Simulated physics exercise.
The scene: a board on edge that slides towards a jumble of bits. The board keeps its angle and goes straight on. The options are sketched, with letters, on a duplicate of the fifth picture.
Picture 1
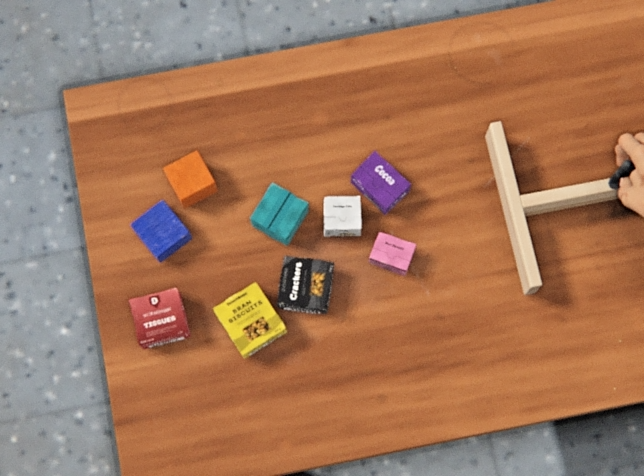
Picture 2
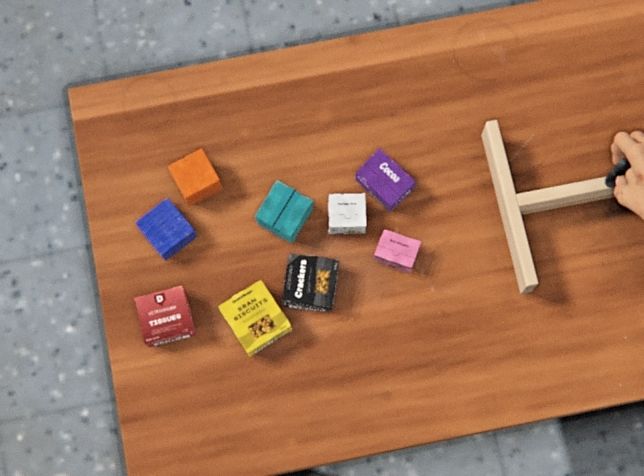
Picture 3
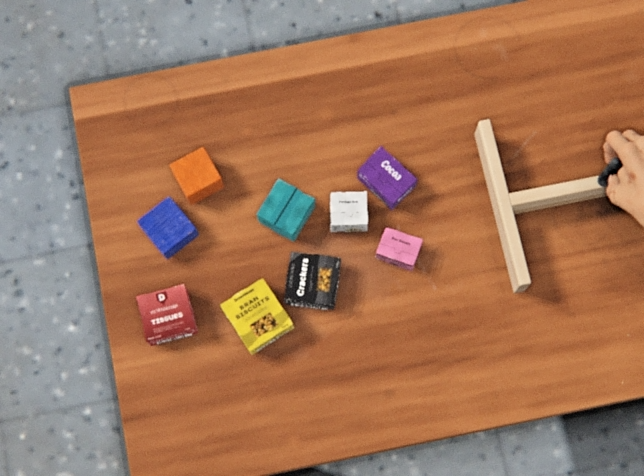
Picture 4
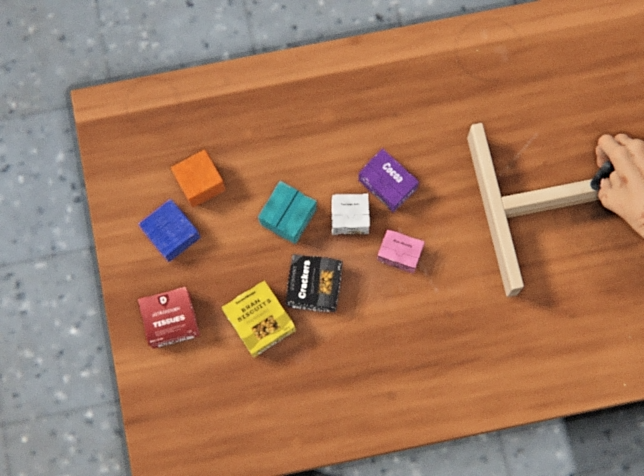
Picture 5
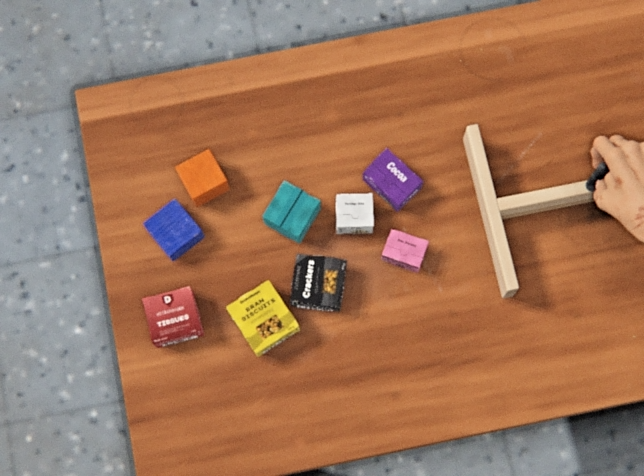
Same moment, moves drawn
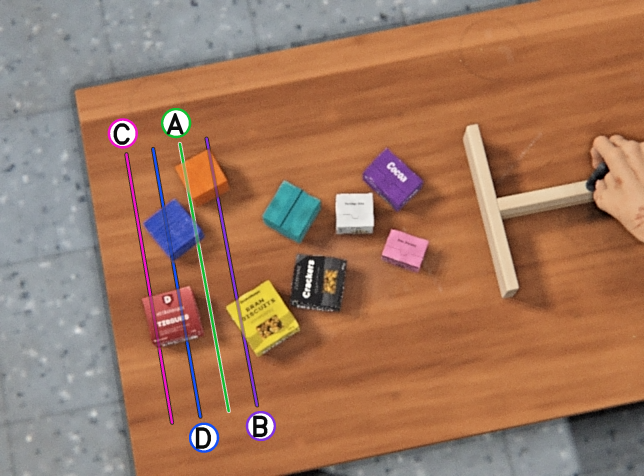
A hand slides a wooden board slightly left towards scattered colourful boxes and blocks.
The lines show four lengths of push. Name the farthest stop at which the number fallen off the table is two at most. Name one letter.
D is the last line within the limit.
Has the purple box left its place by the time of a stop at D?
By then, yes.
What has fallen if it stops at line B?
The red box goes over.
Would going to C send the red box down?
Yes.
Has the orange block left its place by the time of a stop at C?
Yes.
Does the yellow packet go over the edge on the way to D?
No.
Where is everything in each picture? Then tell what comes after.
In the first picture, purple box (381, 184); turquoise box (280, 215); yellow packet (250, 321).
In the second picture, board (512, 201); pink packet (397, 252).
In the third picture, board (504, 201); red box (167, 315).
In the fourth picture, board (497, 204); blue block (170, 231).
In the fifth picture, board (493, 206); purple box (393, 181); turquoise box (292, 213); yellow packet (263, 319).
On the copy, A at (204, 273); B at (231, 268); C at (148, 285); D at (176, 279).
On D. First, board (380, 228); purple box (342, 180); black packet (312, 284).
Then, board (266, 251); red box (127, 327); yellow packet (175, 365).
Finally, board (176, 269); blue block over the edge; red box over the edge; two fallen.
By contrast, A is within the limit but short; B is within the limit but short; C drops three.
